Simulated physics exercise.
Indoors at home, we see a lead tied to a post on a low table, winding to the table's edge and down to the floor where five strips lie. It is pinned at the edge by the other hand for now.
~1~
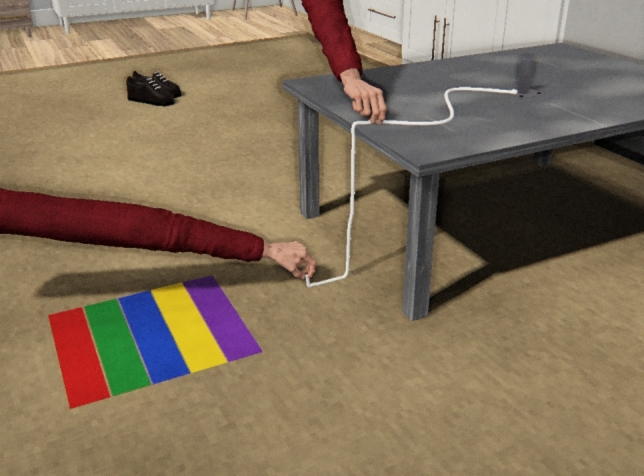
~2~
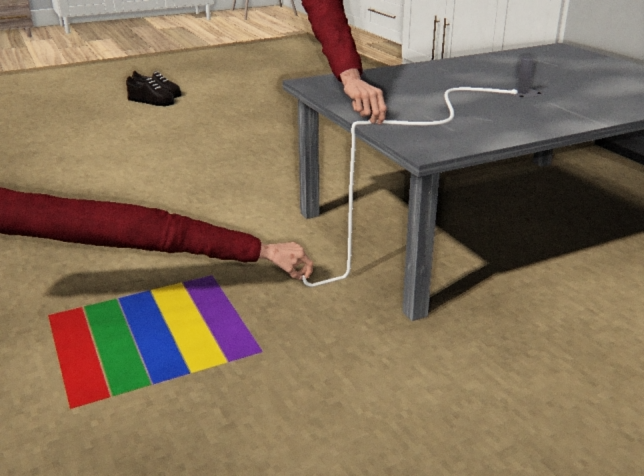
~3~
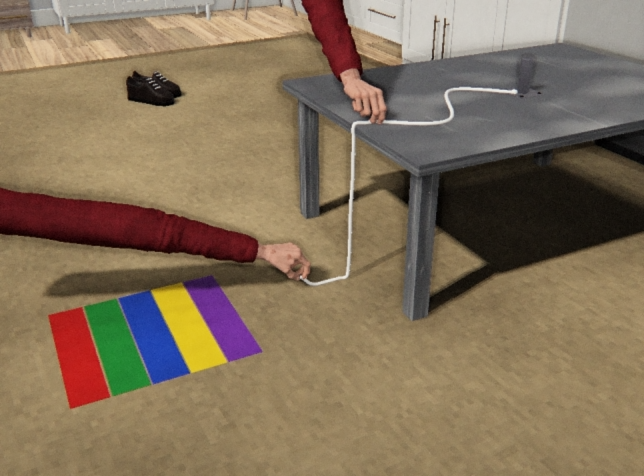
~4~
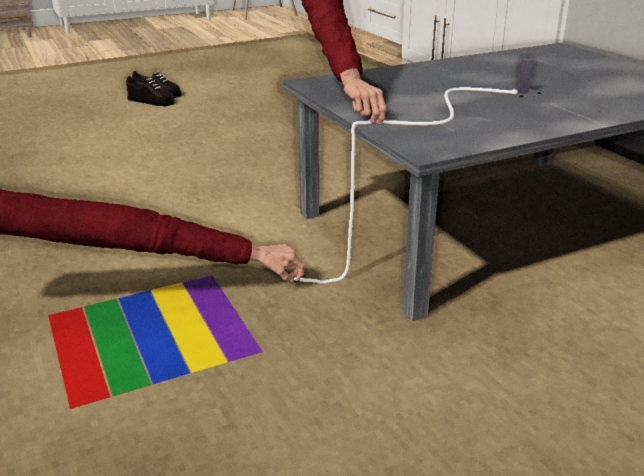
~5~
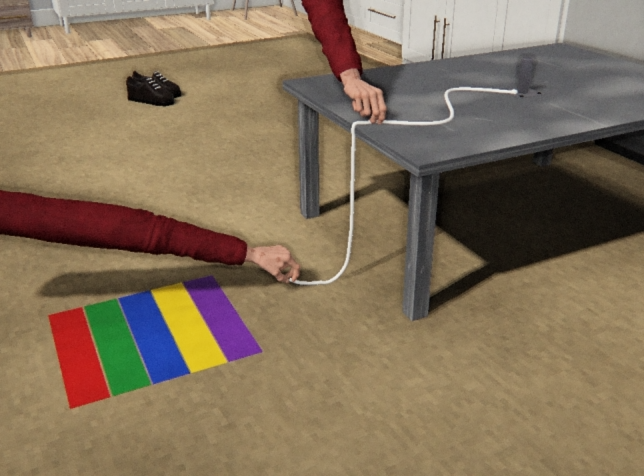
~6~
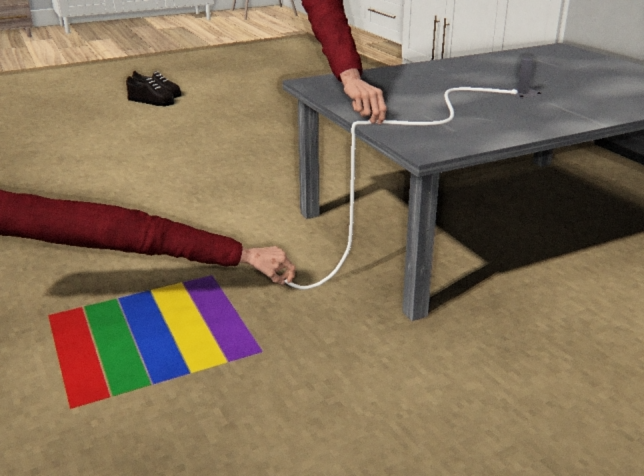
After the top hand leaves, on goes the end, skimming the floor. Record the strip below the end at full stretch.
Below the end: Green.
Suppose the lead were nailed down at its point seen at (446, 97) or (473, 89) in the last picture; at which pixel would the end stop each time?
First try close to (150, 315), second close to (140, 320).
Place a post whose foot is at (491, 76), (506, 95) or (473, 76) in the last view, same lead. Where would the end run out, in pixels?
First (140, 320), then (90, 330), then (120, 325).
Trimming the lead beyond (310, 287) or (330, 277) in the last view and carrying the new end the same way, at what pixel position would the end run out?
First try near (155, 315), second near (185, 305).
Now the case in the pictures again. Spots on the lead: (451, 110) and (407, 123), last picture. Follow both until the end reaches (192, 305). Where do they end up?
Roughly (408, 113) for the first and (351, 142) for the second.
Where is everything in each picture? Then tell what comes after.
The first frame shows end (306, 276); purple (236, 341); yellow (201, 351); blue (164, 361); green (126, 372); red (85, 384).
The second frame shows end (304, 276); lead through (483, 90) (448, 101) (436, 123) (356, 126) (351, 196) (349, 264).
The third frame shows end (301, 277).
The fourth frame shows end (295, 278); lead through (483, 90) (448, 101) (436, 123) (356, 126) (352, 196) (348, 264).
The fifth frame shows end (290, 280).
The sixth frame shows end (286, 281); lead through (483, 90) (448, 101) (436, 123) (356, 126) (352, 196) (341, 263).
A little later, end near (192, 305); over yellow.
Next, end near (144, 317); over blue.
When it is tight, end near (114, 325); over green. The green one.
